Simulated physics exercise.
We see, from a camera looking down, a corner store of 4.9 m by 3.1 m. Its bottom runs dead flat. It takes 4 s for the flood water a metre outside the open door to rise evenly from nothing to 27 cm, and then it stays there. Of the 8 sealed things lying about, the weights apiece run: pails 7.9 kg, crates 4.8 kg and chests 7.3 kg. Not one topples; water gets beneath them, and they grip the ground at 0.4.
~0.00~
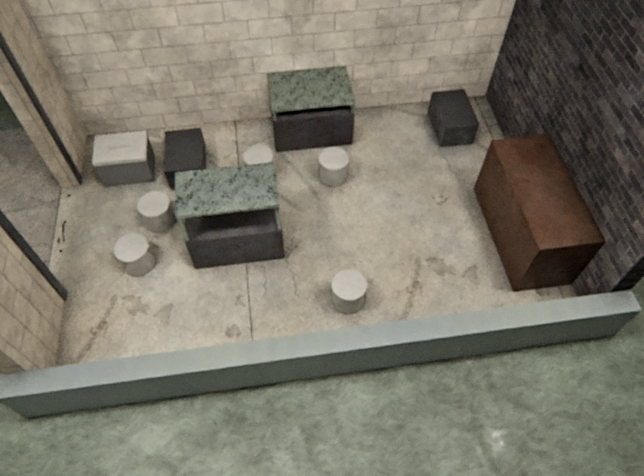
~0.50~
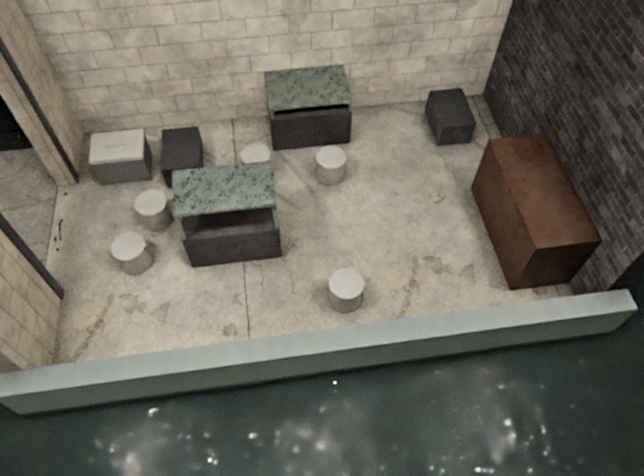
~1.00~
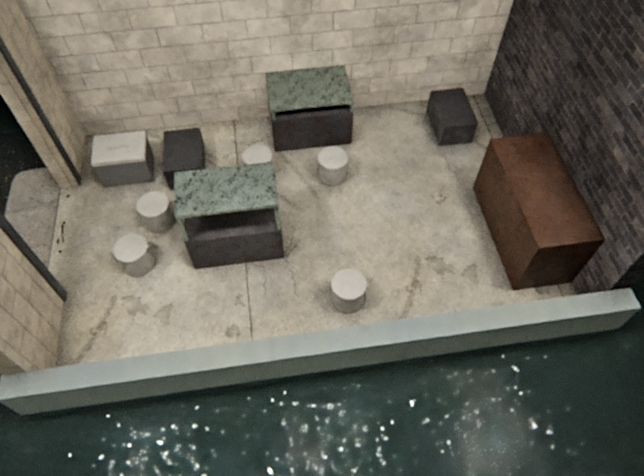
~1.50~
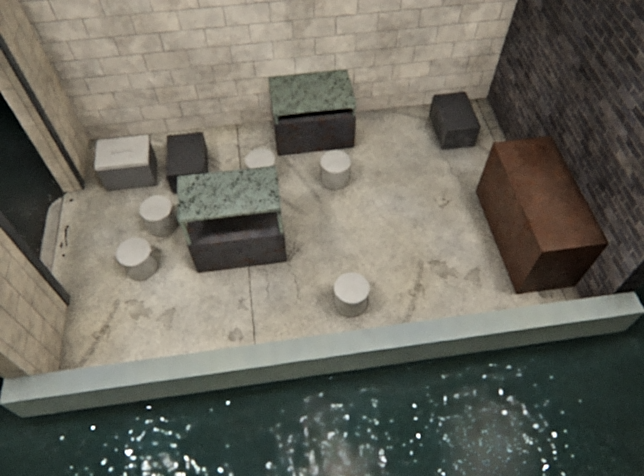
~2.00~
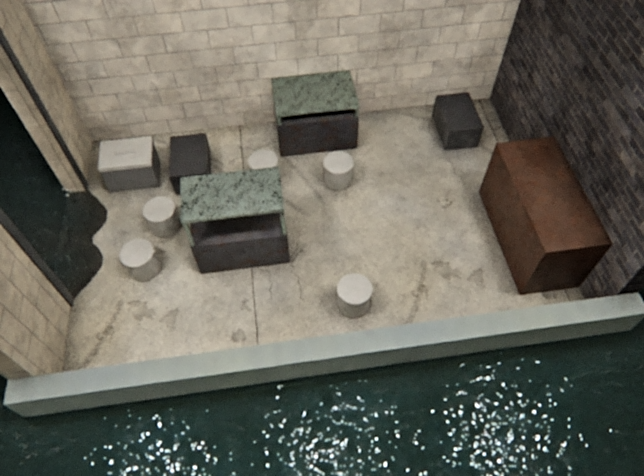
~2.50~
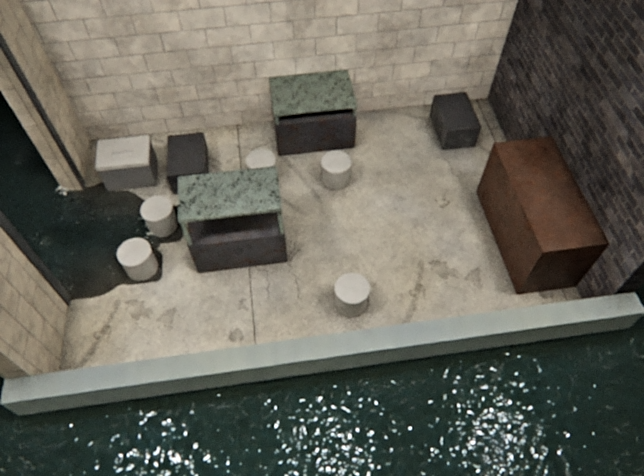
In a walled corner room seen from above, blocks, a rusty brown chest and pale round stools stand around two green-topped counters. Dark, glinting water covers the ground outside the low front wall, then enters through the left opening and spreads across the floor around the nearest stools, while the furnishings stay put.
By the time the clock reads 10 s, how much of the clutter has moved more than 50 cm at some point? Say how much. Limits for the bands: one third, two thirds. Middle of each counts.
My guess is it lands in the top band.
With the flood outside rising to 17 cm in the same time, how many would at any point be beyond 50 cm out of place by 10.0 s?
You'd get 6 in that case.
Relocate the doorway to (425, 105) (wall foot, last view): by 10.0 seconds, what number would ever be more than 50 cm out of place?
Count: 4.
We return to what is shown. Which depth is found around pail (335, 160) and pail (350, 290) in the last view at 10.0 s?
Around 18 cm and 17 cm.
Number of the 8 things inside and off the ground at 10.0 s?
Just then, the number is 8.
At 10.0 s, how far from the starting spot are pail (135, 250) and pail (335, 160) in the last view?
In that order: 150 cm, 150 cm.
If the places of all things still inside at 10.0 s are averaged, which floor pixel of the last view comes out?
The centre is close to (357, 181).
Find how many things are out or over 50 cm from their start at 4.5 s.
At that time I count 3.
After 3.5 s 0 of 8 are over 50 cm from their spots; 0 afloat.
After 4.5 s 3 of 8 are over 50 cm from their spots; 1 afloat.
After 7.0 s 5 of 8 are over 50 cm from their spots; 2 afloat.
After 10.0 s 7 of 8 are over 50 cm from their spots, and 8 have been at some point; 8 afloat.
